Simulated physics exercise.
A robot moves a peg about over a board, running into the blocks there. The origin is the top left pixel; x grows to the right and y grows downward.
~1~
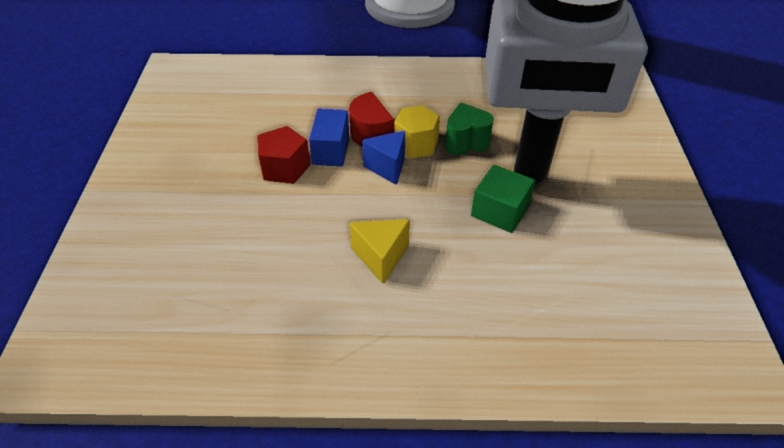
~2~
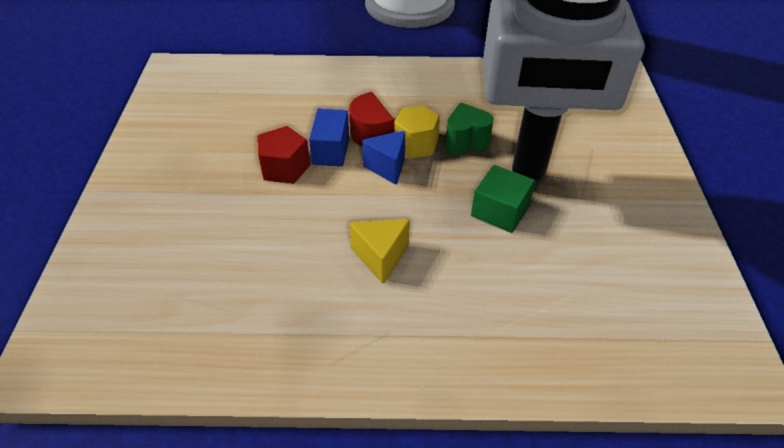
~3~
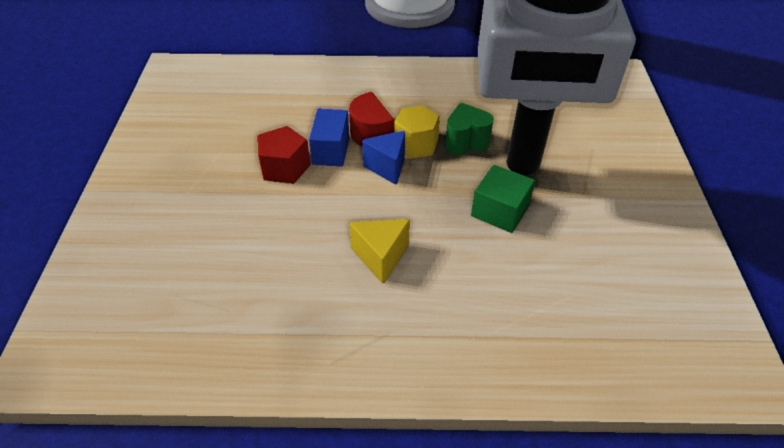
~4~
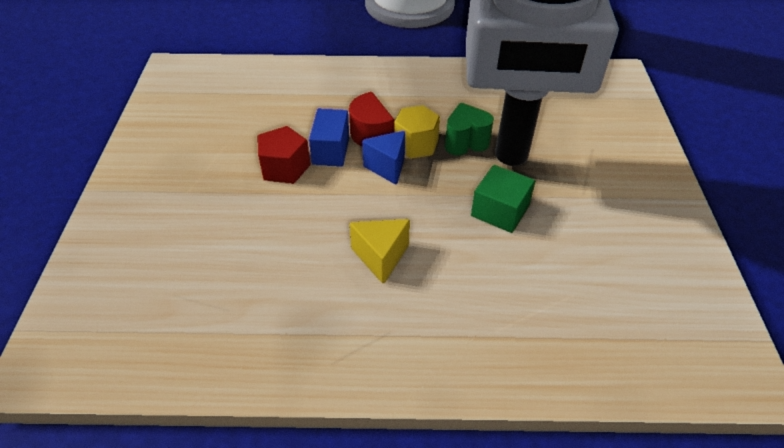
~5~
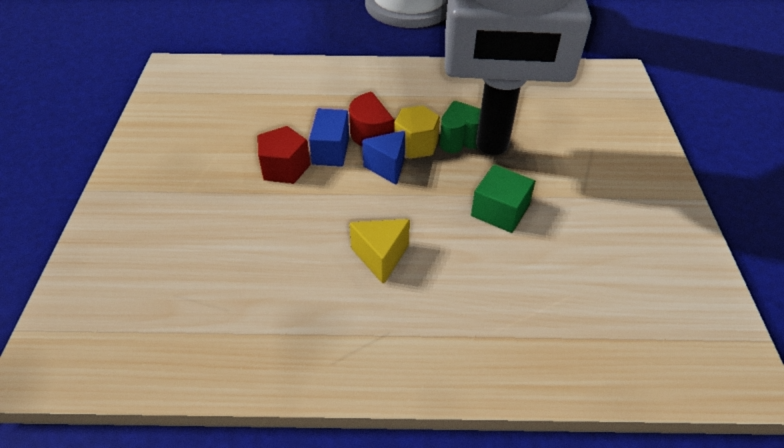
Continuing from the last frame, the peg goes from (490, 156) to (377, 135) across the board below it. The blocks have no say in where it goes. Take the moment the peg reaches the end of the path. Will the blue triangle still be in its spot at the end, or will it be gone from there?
It sits in its place.
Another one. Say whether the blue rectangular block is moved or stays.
The blue rectangular block will be pushed away from where it stands.
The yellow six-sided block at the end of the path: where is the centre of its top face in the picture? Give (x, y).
I'd expect the centre of its top face to be at (341, 104).
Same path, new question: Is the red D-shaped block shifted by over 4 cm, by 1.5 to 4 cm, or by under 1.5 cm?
More than 4 cm.
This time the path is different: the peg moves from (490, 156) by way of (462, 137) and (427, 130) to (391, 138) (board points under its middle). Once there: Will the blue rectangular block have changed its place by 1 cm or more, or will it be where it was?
It is no longer where it was.
The first path, step by step. One third of the way, peg at (451, 139); yellow six-sided block at (408, 114), turned 40° anticlockwise; green heart block at (448, 103).
Two thirds of the way, peg at (414, 132); blue rectangular block at (311, 123), turned 50° anticlockwise; red D-shaped block at (343, 107), turned 40° clockwise; yellow six-sided block at (378, 112), turned 65° anticlockwise; green heart block at (445, 100), turned 35° clockwise.
At the end, peg at (377, 125); blue rectangular block at (290, 123), turned 70° anticlockwise; red D-shaped block at (308, 98), turned 45° clockwise; blue triangle in place; yellow six-sided block at (341, 104), turned 60° anticlockwise; green heart block at (445, 100), turned 35° clockwise.
